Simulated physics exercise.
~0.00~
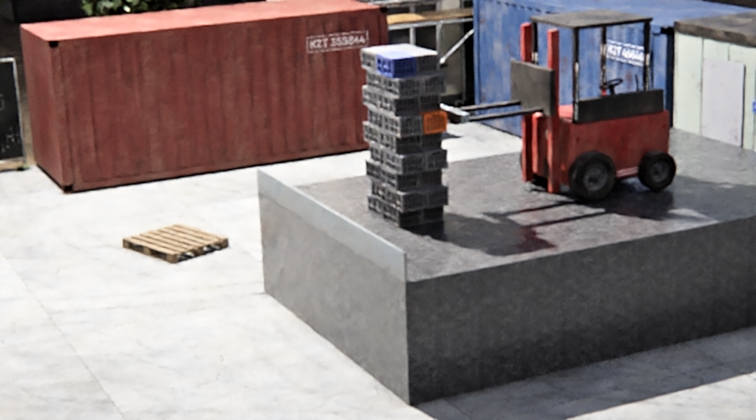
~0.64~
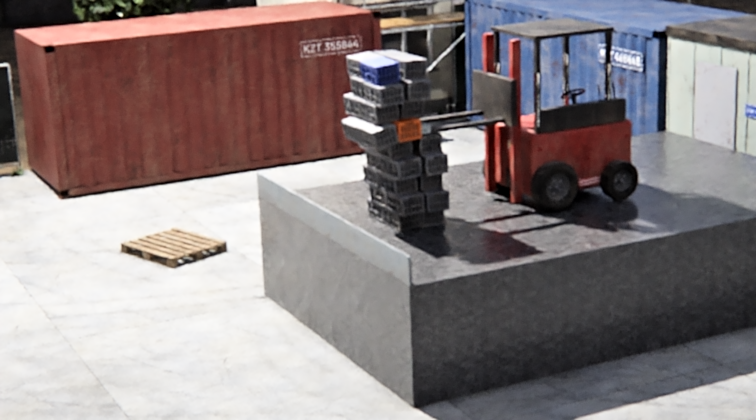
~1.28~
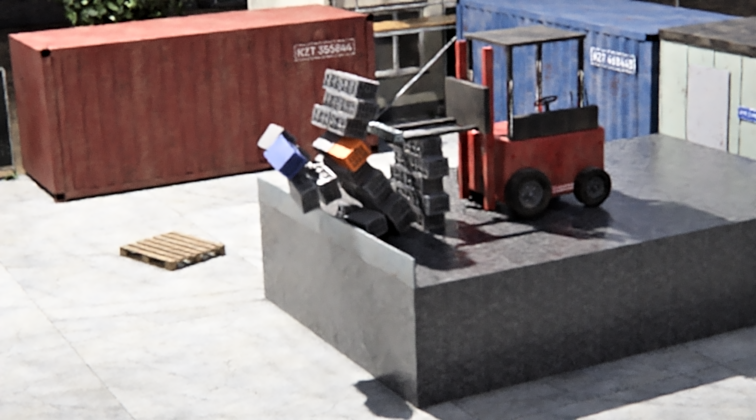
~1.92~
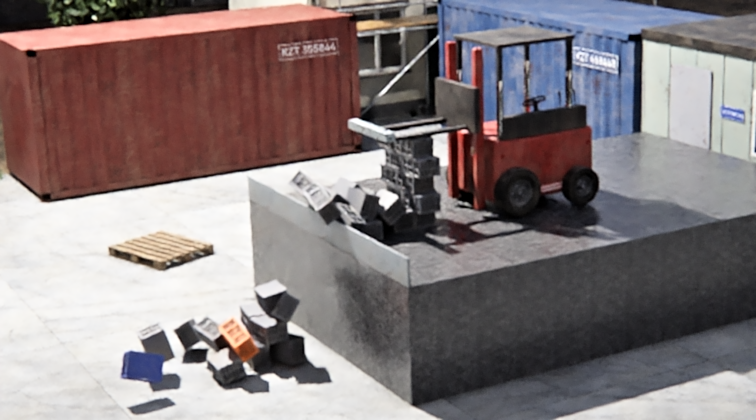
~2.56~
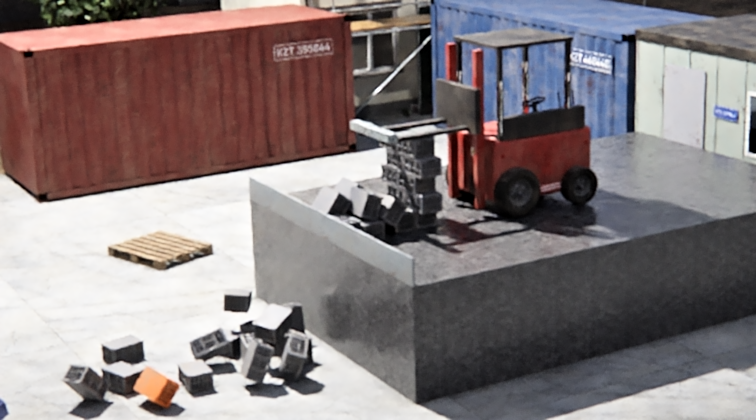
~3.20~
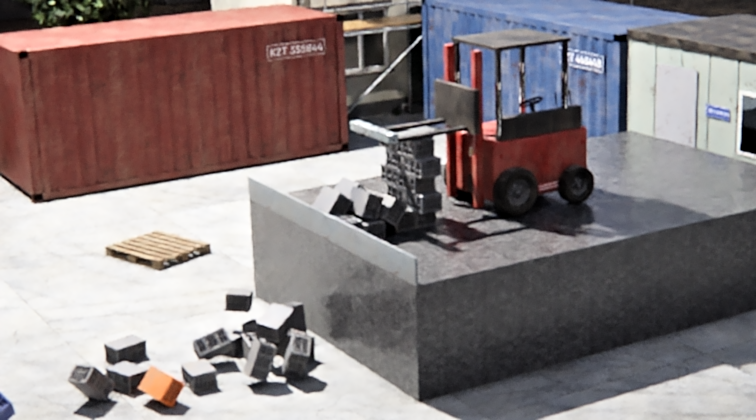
In a paved yard lined with shipping containers, a tall stack of dark crates, one blue and one orange, stands on a raised deck beside a low board. A red forklift rolls left and its beam shoves the upper part of the stack, which leans toward the edge. The upper crates topple and tumble apart as the forklift stops. Many spill over the board to the ground, where they scatter, the blue one sliding away at the left. Finally, the forklift stands still beside the remaining lower stack, with several crates heaped against the board and the orange one among those below.
